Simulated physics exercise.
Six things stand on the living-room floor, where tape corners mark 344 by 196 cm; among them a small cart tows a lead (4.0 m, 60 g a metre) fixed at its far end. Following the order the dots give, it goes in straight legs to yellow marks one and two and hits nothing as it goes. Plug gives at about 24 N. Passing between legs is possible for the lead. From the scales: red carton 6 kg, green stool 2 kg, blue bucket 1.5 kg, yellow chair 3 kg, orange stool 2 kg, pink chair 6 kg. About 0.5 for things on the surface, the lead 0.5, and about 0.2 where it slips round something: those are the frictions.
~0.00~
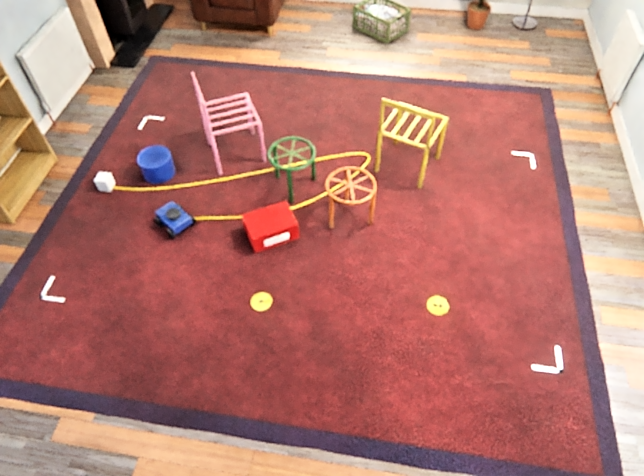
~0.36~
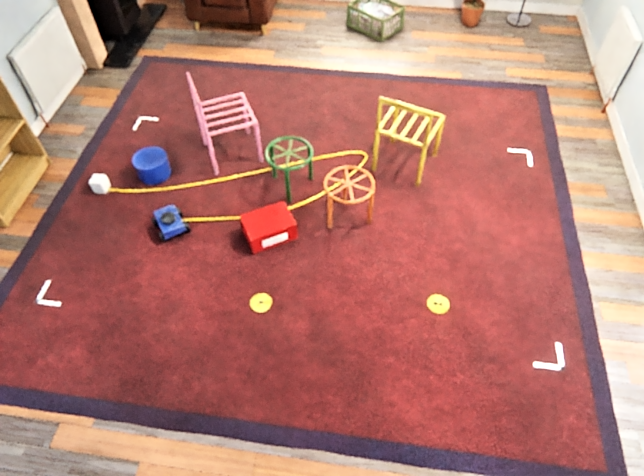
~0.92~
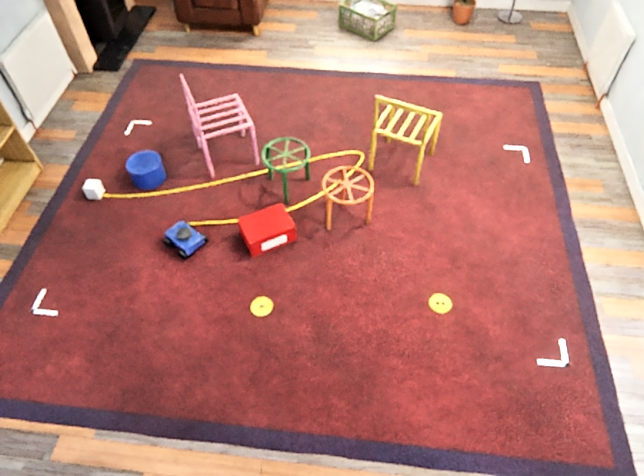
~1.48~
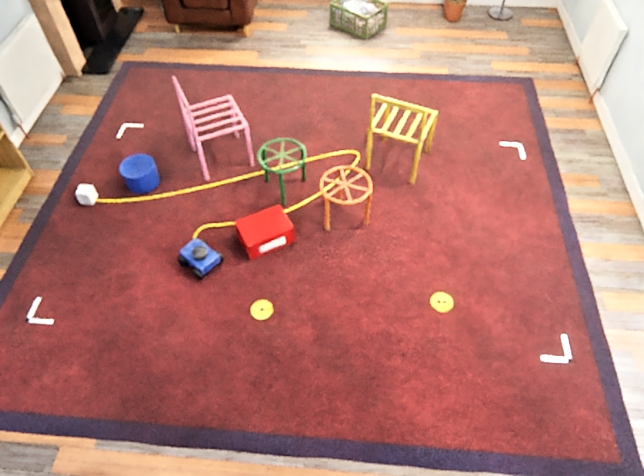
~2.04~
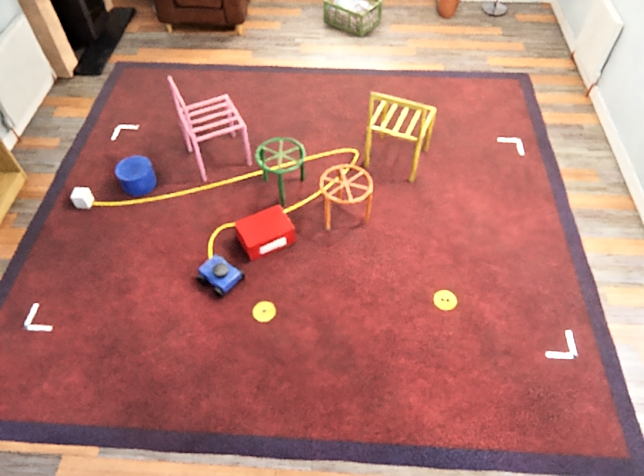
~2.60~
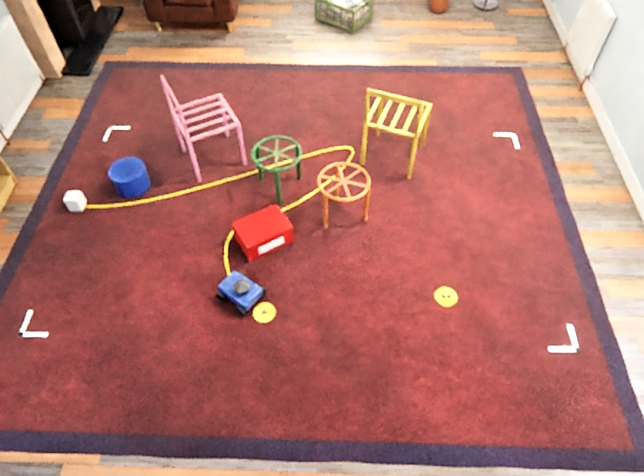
A small blue cart trailing a yellow lead rolls past the red carton toward the viewer.
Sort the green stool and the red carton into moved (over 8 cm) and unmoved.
Sorted: Green stool unmoved, red carton unmoved.
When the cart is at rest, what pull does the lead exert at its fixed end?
About 3 N.
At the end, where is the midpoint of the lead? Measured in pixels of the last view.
Halfway point, last view: Approx. (283, 204).
By 3.7 s, cart at (285, 309), lead slack at the fixed end; nothing else has moved.
By 4.8 s, cart at (344, 304), lead slack at the fixed end; nothing else has moved.
By 5.8 s, cart at (400, 299), lead slack at the fixed end; nothing else has moved.
By 6.9 s, cart at (442, 295), 2 N at the fixed end; nothing else has moved.
By 7.3 s, cart at (442, 295), 3 N at the fixed end; red carton 0 cm off its start at (262, 225), green stool 0 cm off its start at (277, 152).
